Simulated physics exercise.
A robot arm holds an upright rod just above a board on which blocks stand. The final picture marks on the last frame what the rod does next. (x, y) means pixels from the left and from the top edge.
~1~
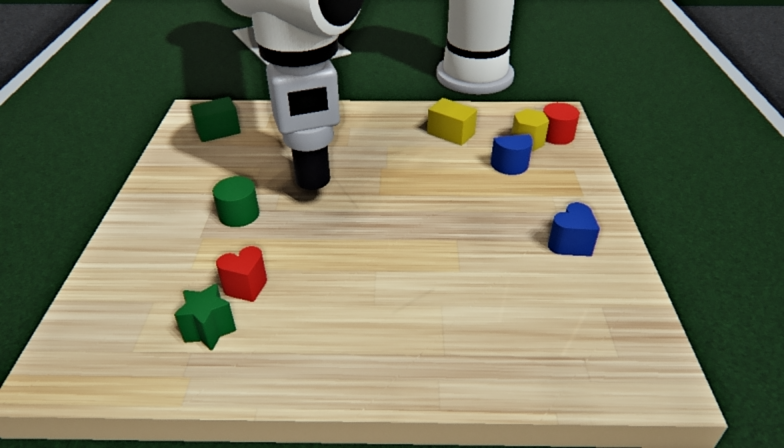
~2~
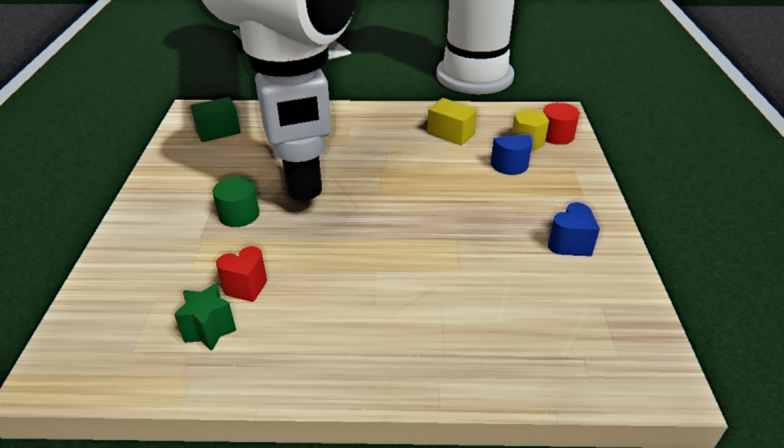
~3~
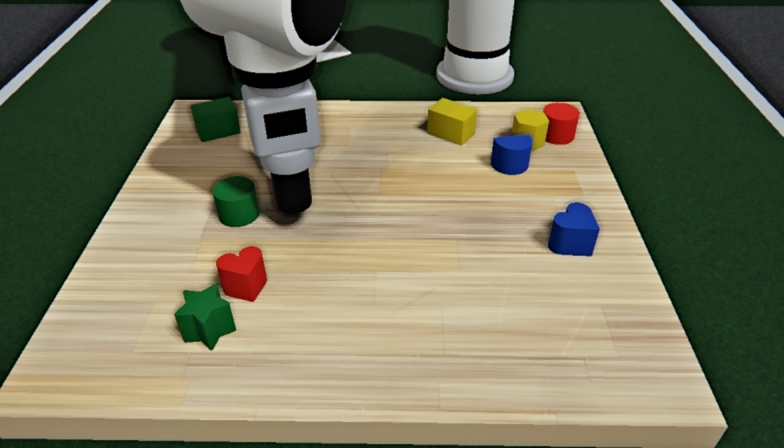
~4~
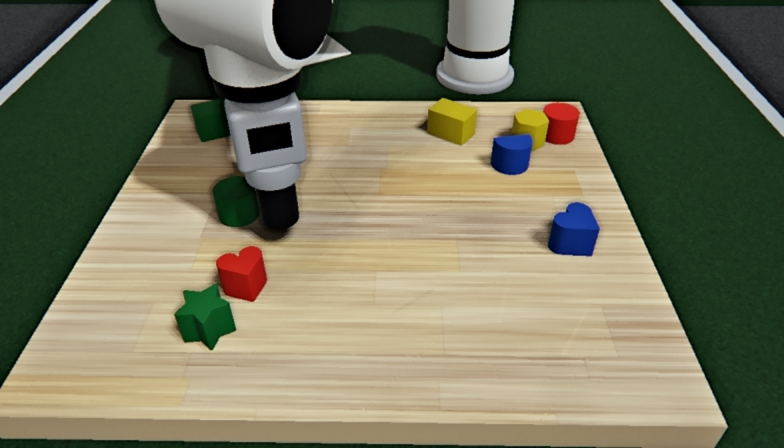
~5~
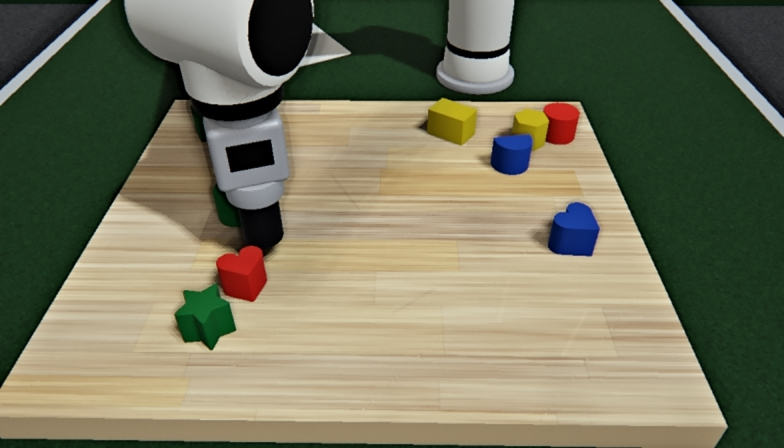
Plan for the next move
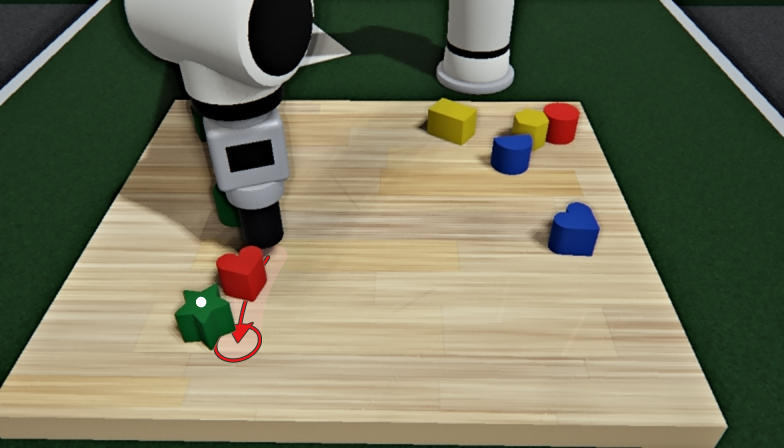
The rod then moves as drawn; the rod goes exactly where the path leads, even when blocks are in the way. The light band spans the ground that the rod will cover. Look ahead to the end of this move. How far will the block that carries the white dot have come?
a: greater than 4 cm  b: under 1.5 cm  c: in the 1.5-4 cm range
Option a.
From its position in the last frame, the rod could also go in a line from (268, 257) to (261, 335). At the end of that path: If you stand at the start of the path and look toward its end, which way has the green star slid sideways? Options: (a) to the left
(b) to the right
b.
Drawn move, from (268, 257) via (253, 282) and (243, 311), ending at (238, 343); the dot is on the green star.
On the path given first. One third of the way, rod (248, 263); red heart (232, 280), turned 40° clockwise.
Two thirds of the way, rod (238, 290); green star (176, 328); red heart (218, 311), turned 45° clockwise.
At the end, rod (232, 321); green star (164, 340), turned 30° clockwise; green cylinder still; red heart (207, 343), turned 50° clockwise.
